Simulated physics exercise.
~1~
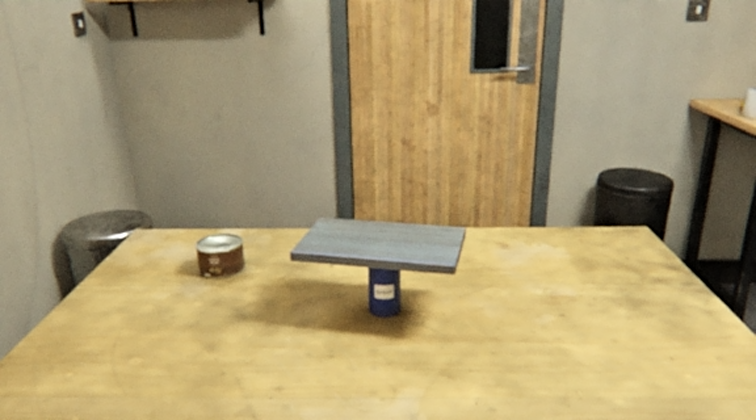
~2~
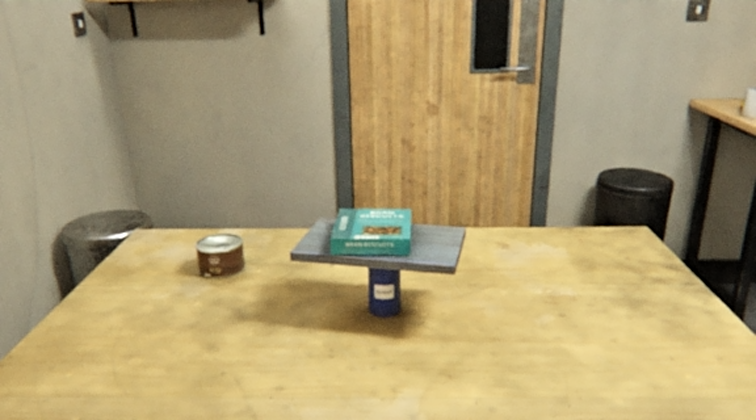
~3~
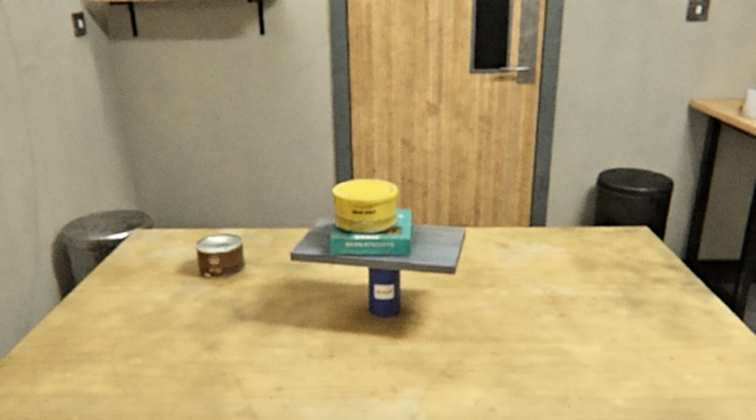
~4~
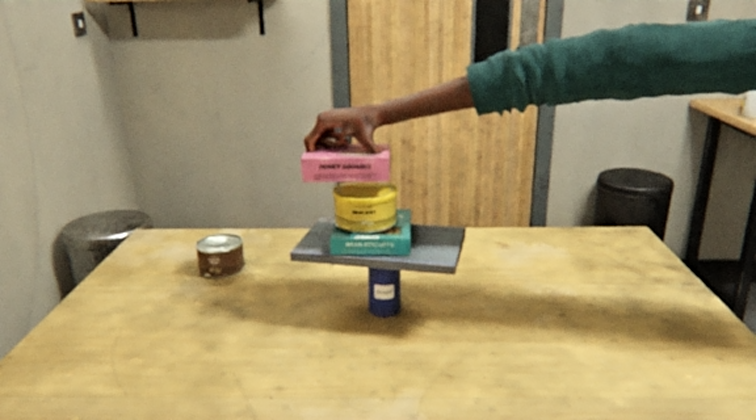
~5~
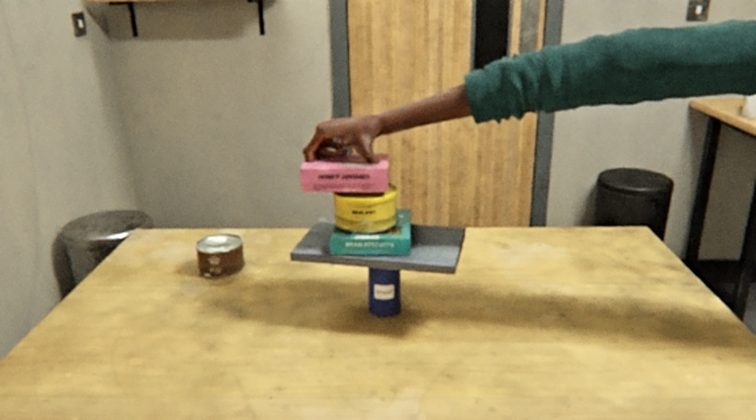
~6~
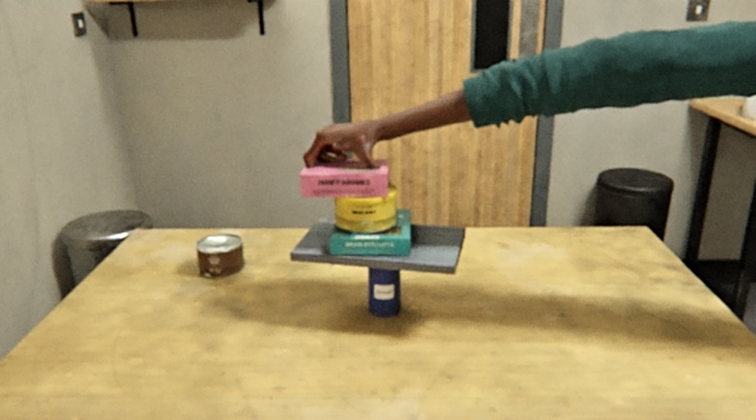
A hand lowering a pink packet onto a yellow tub stacked on a turquoise packet and grey board, still gripping it.
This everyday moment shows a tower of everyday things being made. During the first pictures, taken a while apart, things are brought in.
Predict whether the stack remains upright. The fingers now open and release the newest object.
Prediction: The stack remains upright.
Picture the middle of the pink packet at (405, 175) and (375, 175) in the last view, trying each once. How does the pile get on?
In the first case the pile collapses, while in the second it remains standing.
Then, 0.80 s after the last picture, nothing has stirred.
Then, 2.00 s after the last picture, pink packet resting near (345, 179).
At rest, all 6 in place. Seen from the same camera at the end, pink packet near (345, 179). The pile keeps its balance.
